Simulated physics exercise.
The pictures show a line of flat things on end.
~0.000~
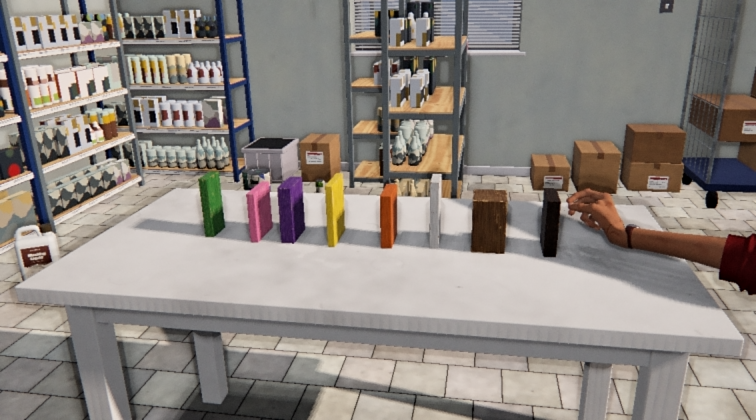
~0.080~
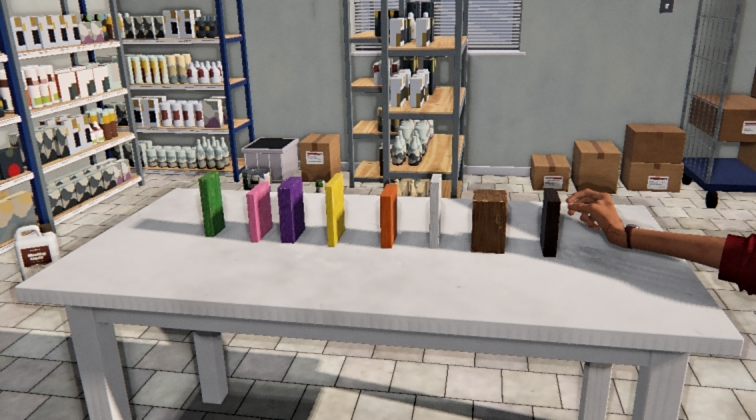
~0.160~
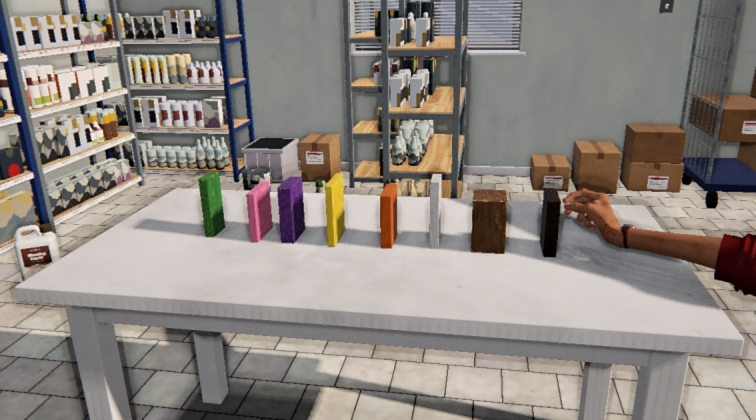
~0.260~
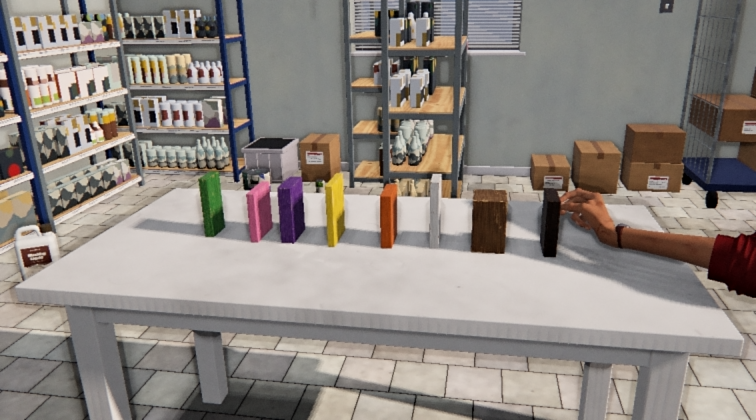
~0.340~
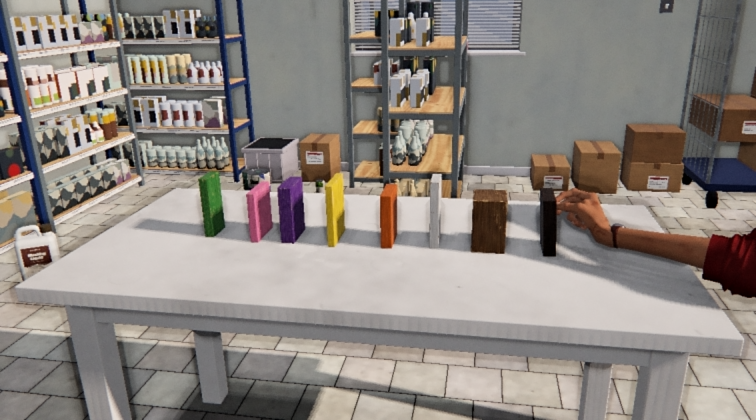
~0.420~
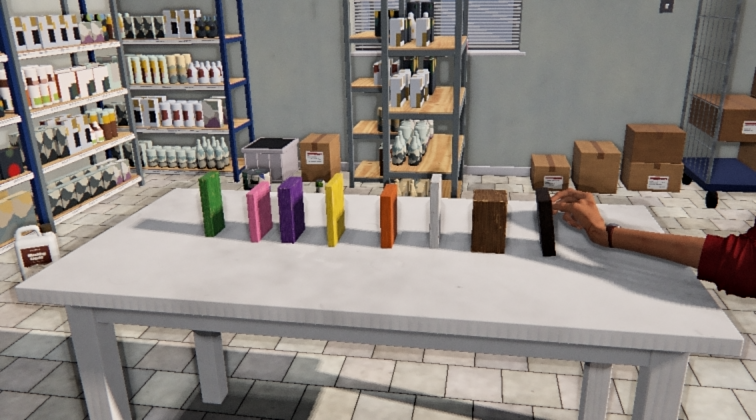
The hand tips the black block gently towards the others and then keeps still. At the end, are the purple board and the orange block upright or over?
The purple board is still upright, the orange block is still upright.
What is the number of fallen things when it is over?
In all, 1.
Around 0.92 s, black block 43° over.
Around 2.32 s, black block 59° over.
Finally (3.0 s), all 6 still in place. Final places as the last picture's camera would see them, purple board near (292, 210), orange block near (389, 216).
